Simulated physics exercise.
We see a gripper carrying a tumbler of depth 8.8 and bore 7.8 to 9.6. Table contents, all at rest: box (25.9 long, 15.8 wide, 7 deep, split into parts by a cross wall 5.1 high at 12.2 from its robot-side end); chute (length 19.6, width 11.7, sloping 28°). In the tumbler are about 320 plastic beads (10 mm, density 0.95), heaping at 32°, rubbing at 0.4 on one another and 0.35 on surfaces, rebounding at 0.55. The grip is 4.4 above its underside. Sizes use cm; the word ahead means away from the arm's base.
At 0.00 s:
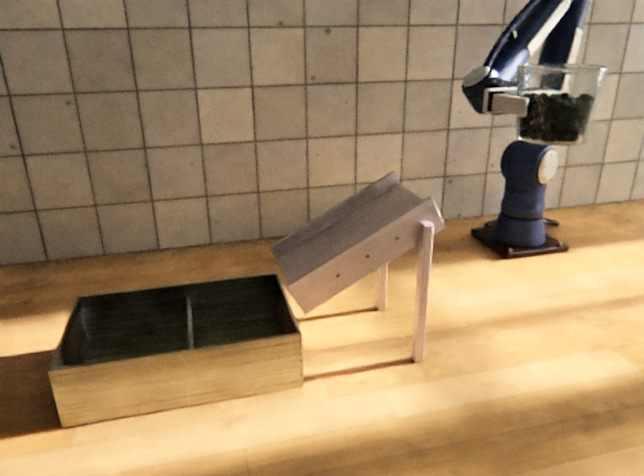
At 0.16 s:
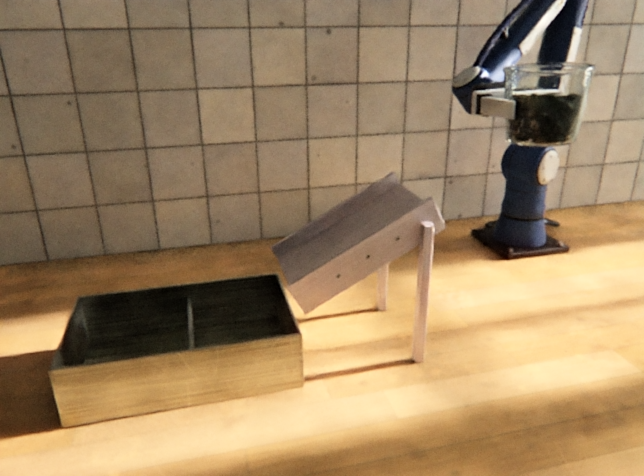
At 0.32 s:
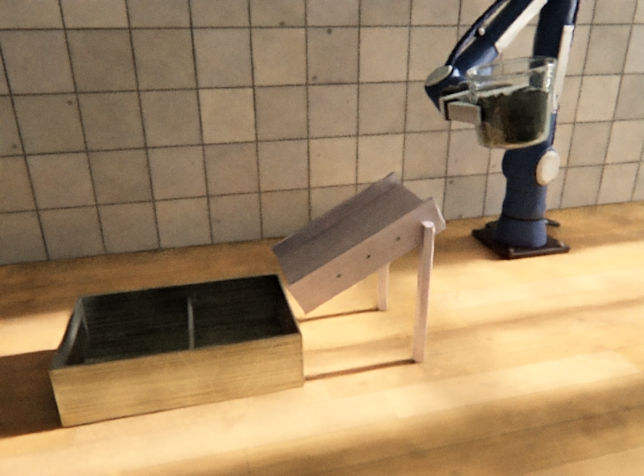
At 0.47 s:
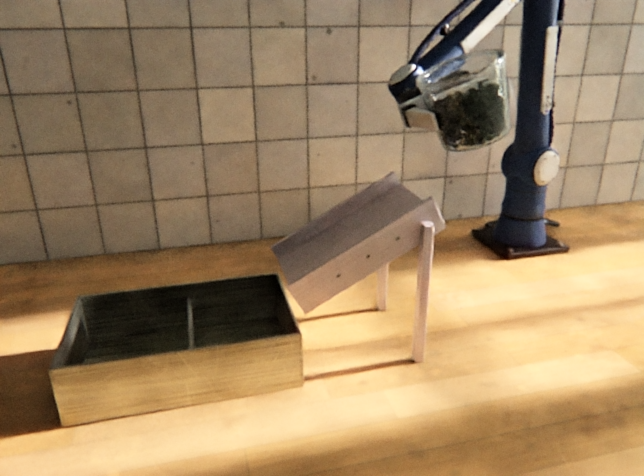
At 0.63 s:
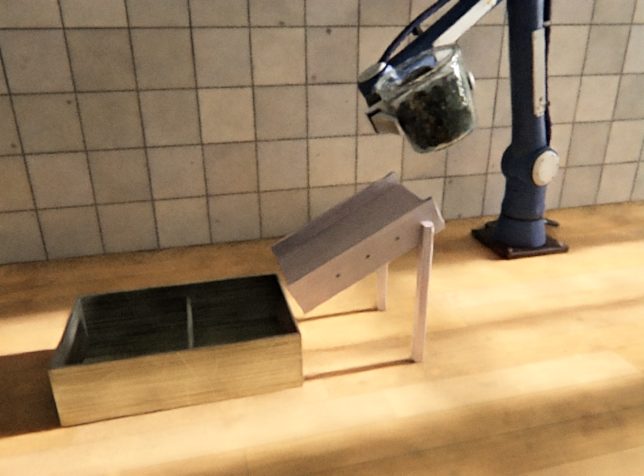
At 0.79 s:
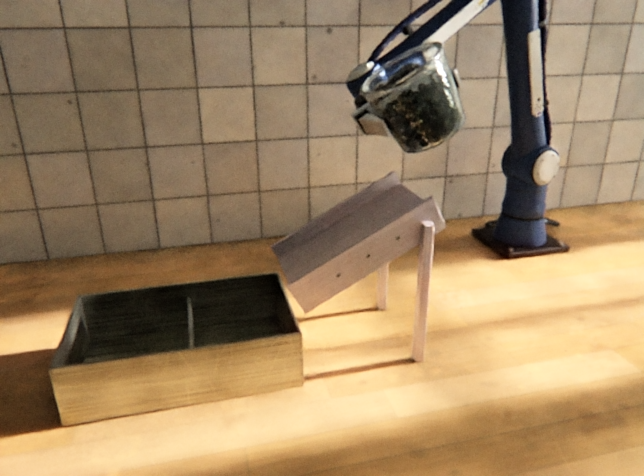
On a sunlit wooden counter before a grey-beige tiled wall, seen from slightly above by a still camera, an open wooden box with a dark, divided interior sits at left. Beside it a pale sloping chute stands on legs, and a blue robot arm at right grips a clear tumbler of dark beads. The arm carries the tumbler left above the chute, tilting it gradually leftward and slowing.
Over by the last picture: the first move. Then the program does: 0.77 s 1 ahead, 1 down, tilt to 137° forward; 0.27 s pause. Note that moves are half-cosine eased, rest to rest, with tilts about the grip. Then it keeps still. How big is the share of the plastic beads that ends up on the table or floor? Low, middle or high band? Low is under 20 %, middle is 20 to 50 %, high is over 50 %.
Low band.
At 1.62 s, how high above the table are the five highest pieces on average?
Height: Around 20 cm.
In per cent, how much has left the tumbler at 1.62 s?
About 100 per cent so far.
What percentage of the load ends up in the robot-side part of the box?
Roughly 100 %.
After 1.21 s, tilted 91° forward, highest piece 34 above the table; 317 in the tumbler.
After 1.62 s, tilted 137° forward, highest piece 20 above the table; 151 in the robot-side part, 1 in the far-side part, 165 on the chute or in flight.
After 2.03 s, tilted 137° forward, highest piece 4 above the table; 313 in the robot-side part, 3 in the far-side part, 1 on the table or floor.
After 3.08 s, tilted 137° forward, highest piece 3 above the table; 313 in the robot-side part, 3 in the far-side part, 1 on the table or floor.
In the end, 313 in the robot-side part, 3 in the far-side part, 1 on the table or floor. That is 0 % on the table or floor.
